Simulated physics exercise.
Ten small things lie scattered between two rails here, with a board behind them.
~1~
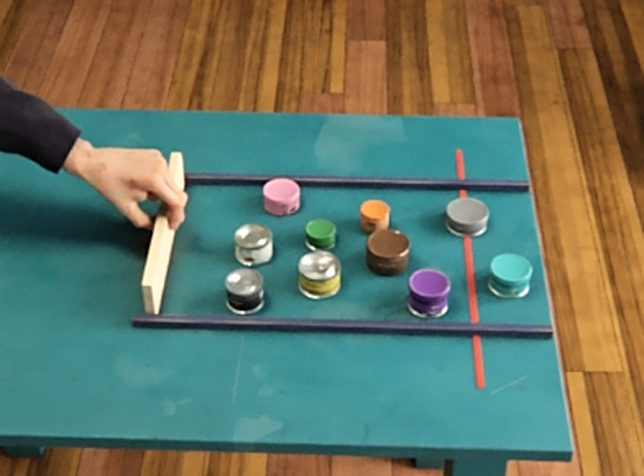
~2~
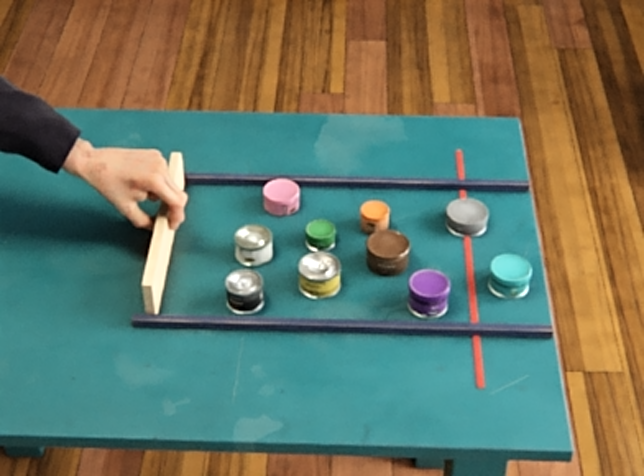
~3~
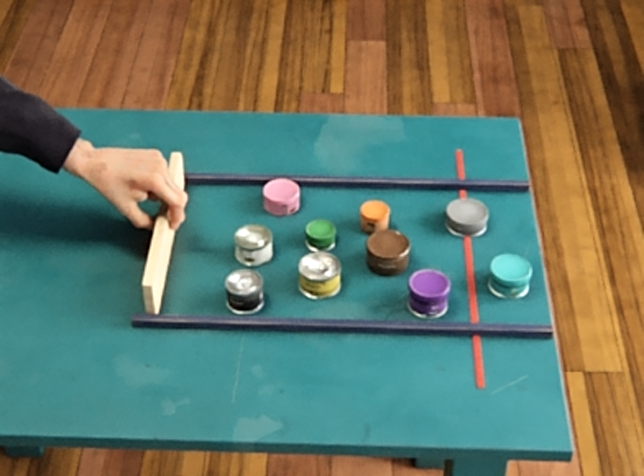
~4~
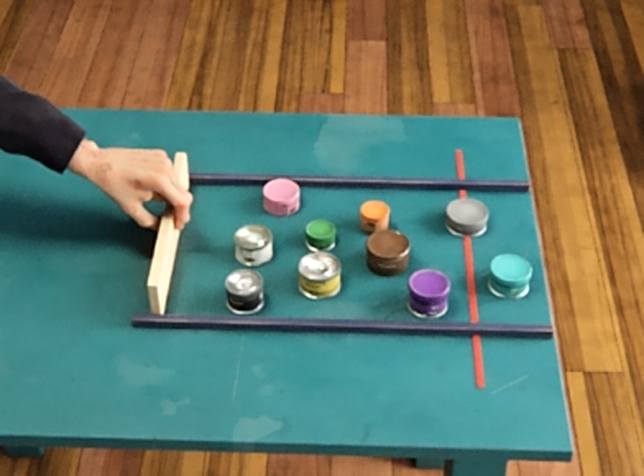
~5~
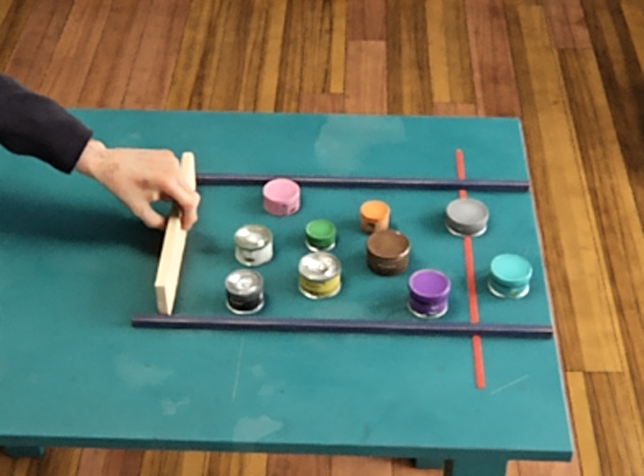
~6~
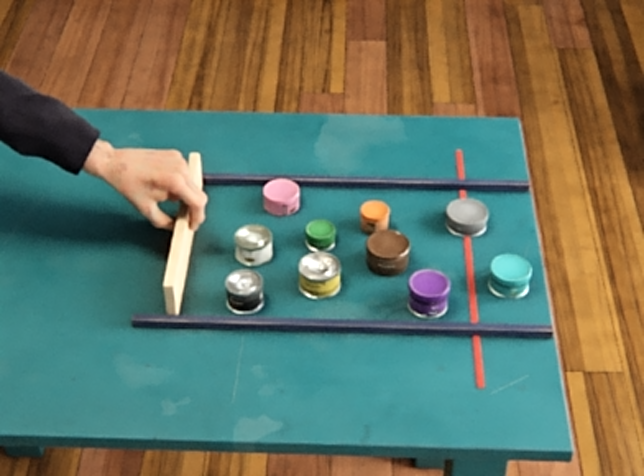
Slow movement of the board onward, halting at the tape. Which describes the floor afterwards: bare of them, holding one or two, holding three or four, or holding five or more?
The floor is holding one or two.
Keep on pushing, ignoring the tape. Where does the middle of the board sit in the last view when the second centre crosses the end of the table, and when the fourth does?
At (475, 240) for the second, at (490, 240) for the fourth.
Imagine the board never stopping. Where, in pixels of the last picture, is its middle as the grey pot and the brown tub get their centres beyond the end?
(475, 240) and (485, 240), more or less.
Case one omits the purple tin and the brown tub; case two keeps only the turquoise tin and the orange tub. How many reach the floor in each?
0 in the first case and 0 in the second.
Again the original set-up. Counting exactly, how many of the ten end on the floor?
The total is 1.
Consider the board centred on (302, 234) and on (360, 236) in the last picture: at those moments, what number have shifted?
Moved so far: 5, then 7.
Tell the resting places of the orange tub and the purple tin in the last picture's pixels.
The orange tub finishes at (494, 213); the purple tin finishes at (528, 294).
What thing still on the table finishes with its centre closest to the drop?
That one is the grey pot.
Soon after, none off yet; turquoise tin at rest near (510, 276); grey pot at rest near (467, 218); purple tin at rest near (428, 294).
In the end, the number that fall off is one or two; gone, turquoise tin.
